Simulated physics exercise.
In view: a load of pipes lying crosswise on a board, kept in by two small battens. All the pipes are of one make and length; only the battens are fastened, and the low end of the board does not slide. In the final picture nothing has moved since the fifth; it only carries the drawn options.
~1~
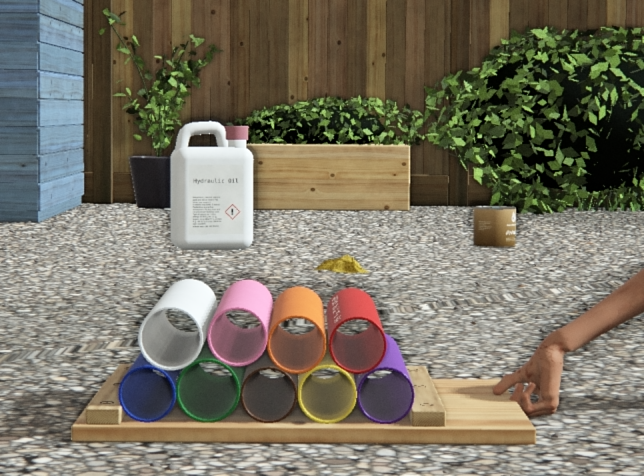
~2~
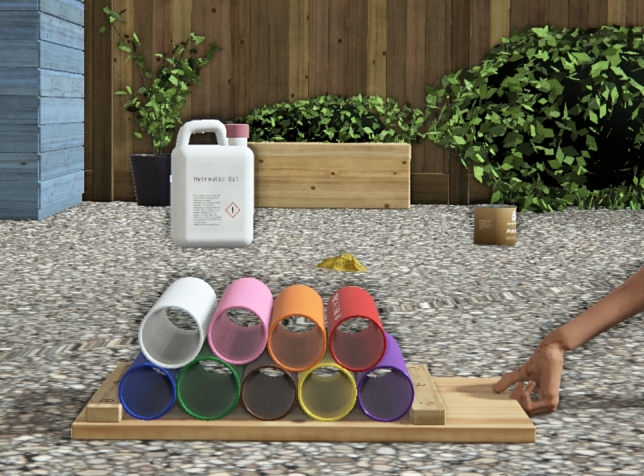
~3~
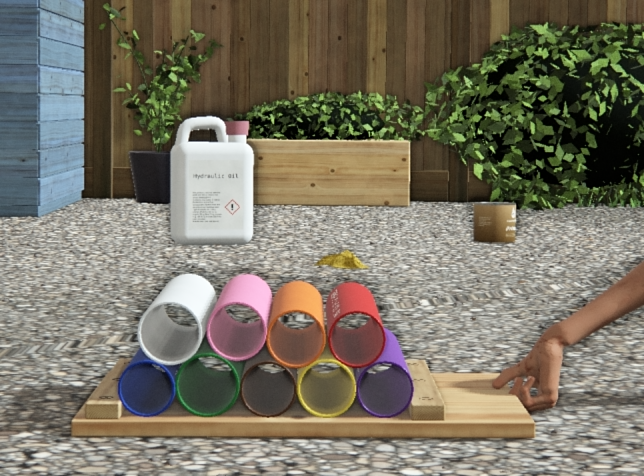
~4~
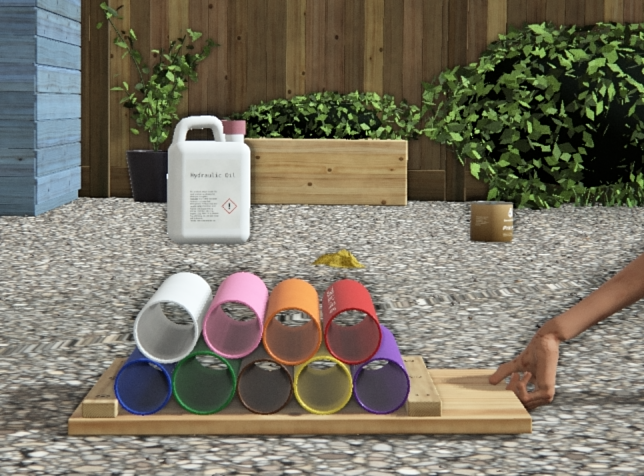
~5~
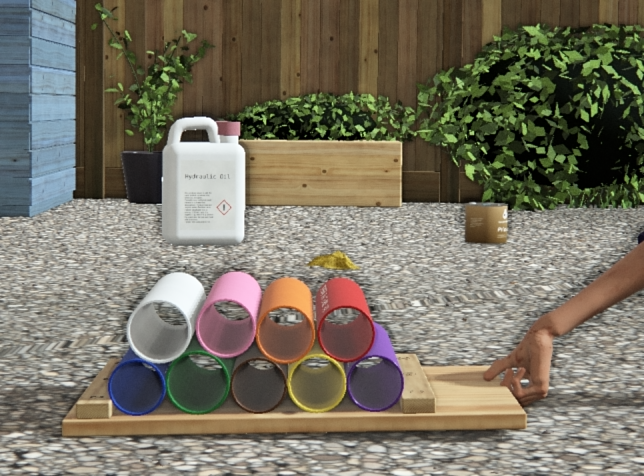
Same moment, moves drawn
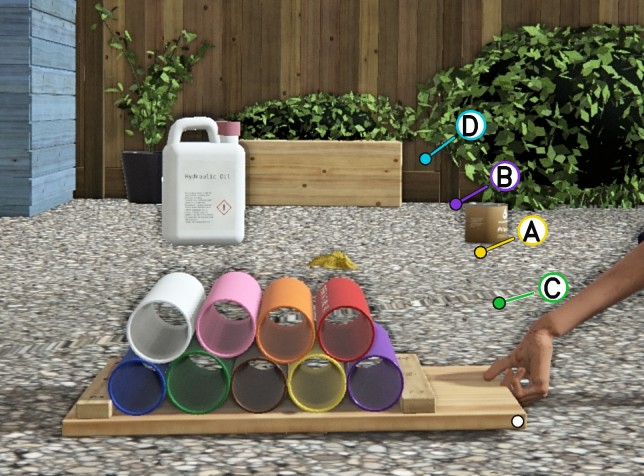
Hand at right barely raising the end of a wooden board on gravel, the coloured pipes staying stacked in two rows.
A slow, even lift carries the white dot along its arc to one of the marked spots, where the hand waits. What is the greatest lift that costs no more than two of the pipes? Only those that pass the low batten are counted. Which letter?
A is the limit.
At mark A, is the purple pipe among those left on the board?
Yes.
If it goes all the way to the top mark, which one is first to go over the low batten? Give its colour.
First is the white one.
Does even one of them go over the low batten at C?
No, at C.
On the marked copy, A at (481, 252); B at (456, 204); C at (500, 303); D at (426, 159); the white dot at (517, 422).
Taking A. A third of the way, board at 15°.
Two thirds of the way, board at 24°.
When it is over, board at 24°, one over the low batten (white).
As for the rest, B four over the low batten (orange, white, pink, red); C none over the low batten; D nine over the low batten.
